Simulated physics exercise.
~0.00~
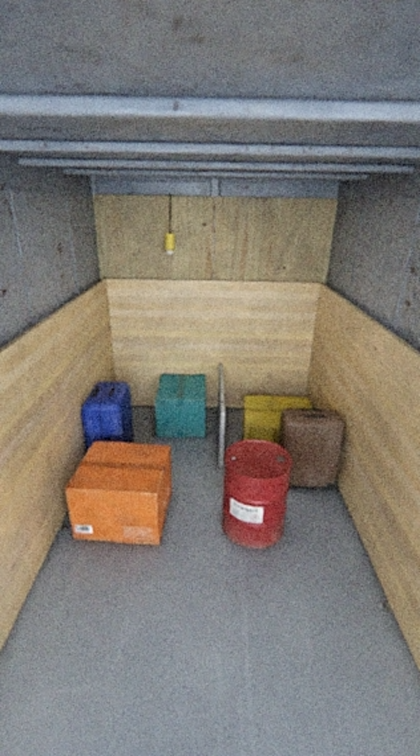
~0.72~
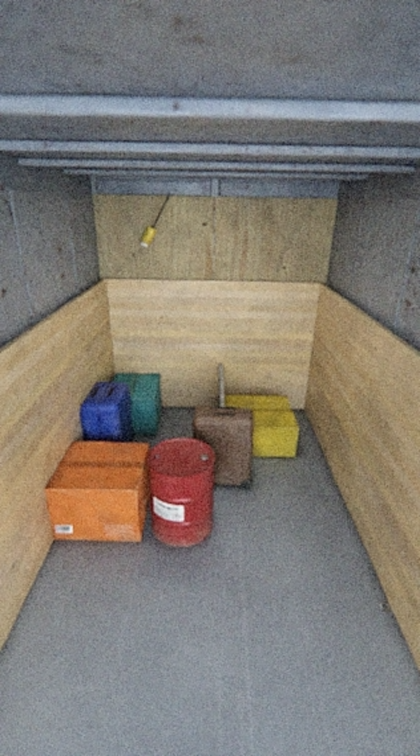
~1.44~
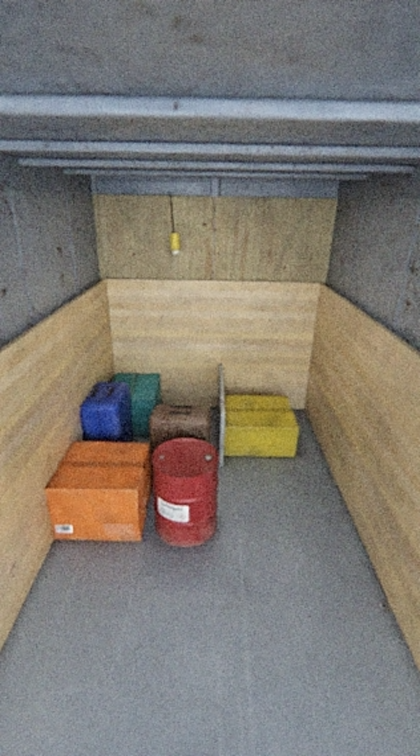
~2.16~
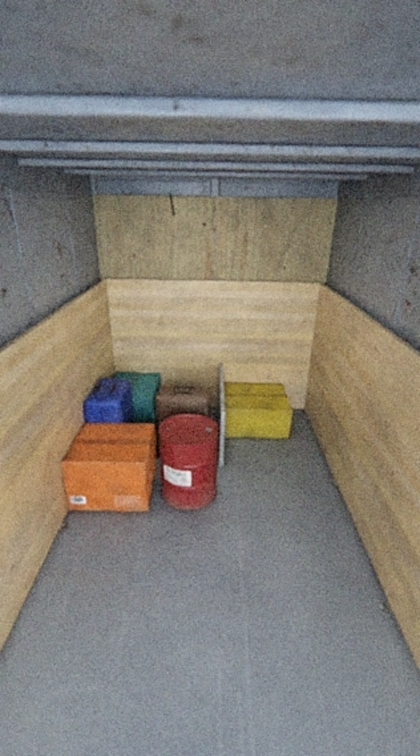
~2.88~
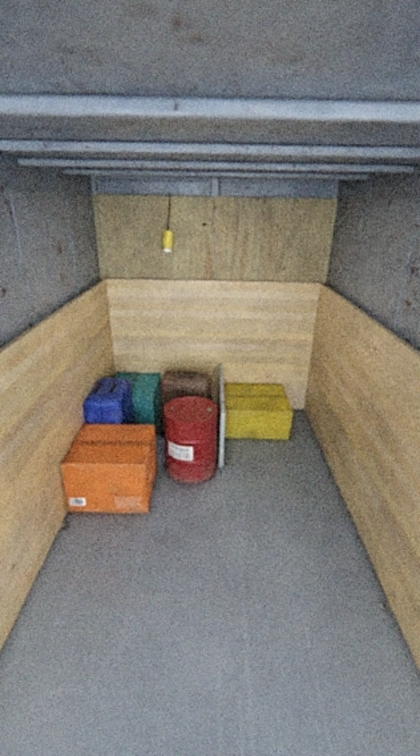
The footage shows boxes, cases and a red drum in a van's load bay beneath a hanging lamp; most slide left, the brown case travelling farthest, then several shift forwards towards the bulkhead, ending upright and clustered left of a low board, with the yellow box on its right.
